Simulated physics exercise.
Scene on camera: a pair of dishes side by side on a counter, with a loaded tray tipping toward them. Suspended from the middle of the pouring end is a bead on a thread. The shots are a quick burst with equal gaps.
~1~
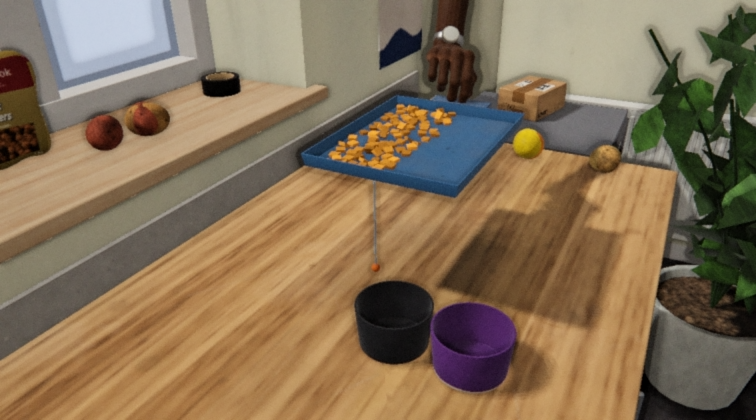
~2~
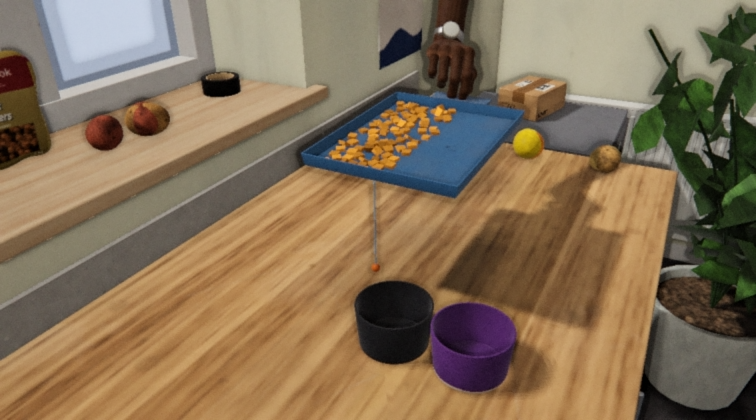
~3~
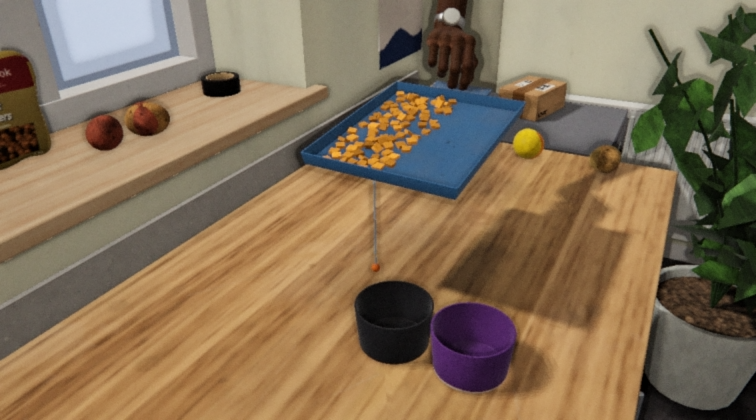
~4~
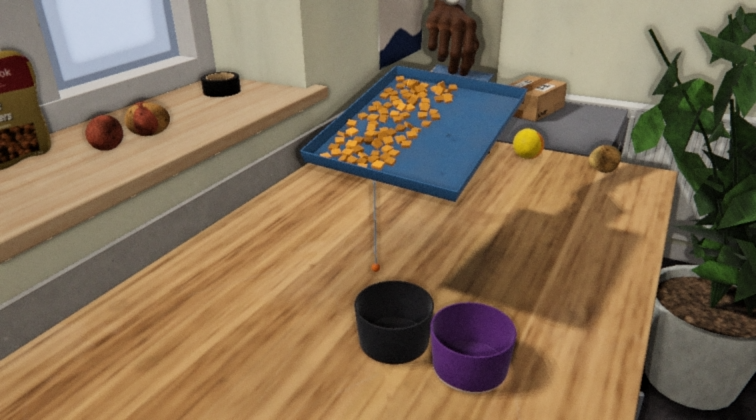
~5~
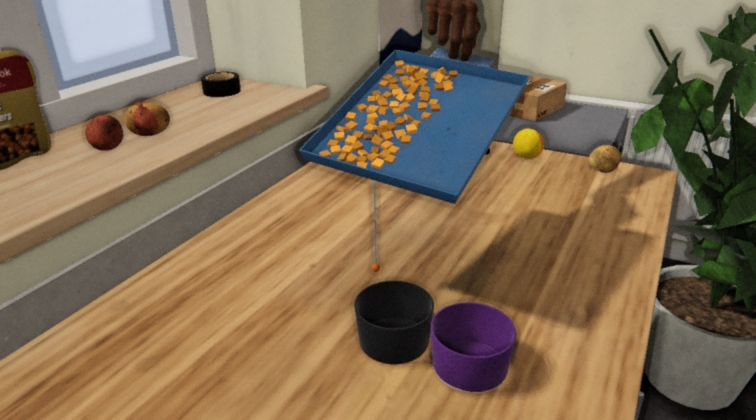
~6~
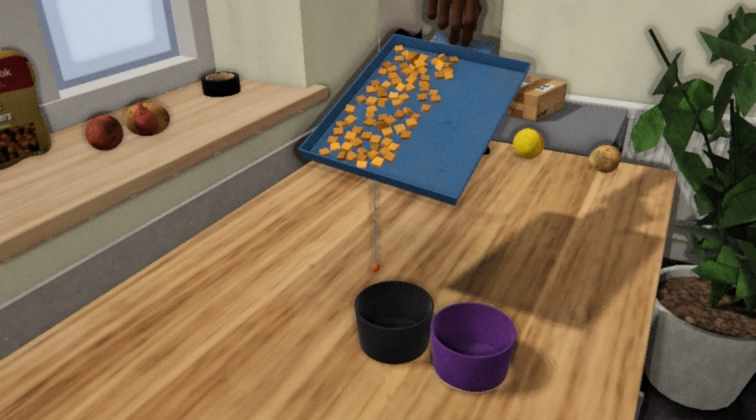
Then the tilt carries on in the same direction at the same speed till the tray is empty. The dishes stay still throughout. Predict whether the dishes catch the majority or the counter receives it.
The dishes catch the majority.
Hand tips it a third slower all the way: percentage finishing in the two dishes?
That works out at some 60 per cent.
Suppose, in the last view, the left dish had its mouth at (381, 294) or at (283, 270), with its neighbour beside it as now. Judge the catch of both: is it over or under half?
At place one in excess of half; at place two not up to half.
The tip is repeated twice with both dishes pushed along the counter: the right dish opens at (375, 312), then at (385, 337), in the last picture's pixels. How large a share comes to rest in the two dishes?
40 % and 10 %.
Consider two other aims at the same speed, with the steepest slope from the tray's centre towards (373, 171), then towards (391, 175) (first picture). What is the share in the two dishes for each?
I'd say roughly 10 percent with the first slope, 40 percent with the other.
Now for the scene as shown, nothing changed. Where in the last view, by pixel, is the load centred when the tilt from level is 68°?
The middle of the pieces shows up near (399, 170).
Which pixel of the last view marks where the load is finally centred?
Somewhere close to (407, 344) in the last picture.
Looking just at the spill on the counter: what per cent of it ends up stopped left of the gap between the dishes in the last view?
It comes out at roughly 60 percent.
Soon after the last picture, tray tipped steeply; nearly all on the tray; a stray few in the air.
A little later, tray tipped past a quarter turn; about a quarter on the tray; about a quarter in the right dish; a small part in the left dish; a small part outside both; about a quarter in the air.
Later still, tray tipped past a quarter turn; about a quarter in the right dish; about half in the left dish; about a third outside both.
At rest, tray tipped past a quarter turn; about a quarter in the right dish; about half in the left dish; about a third outside both.
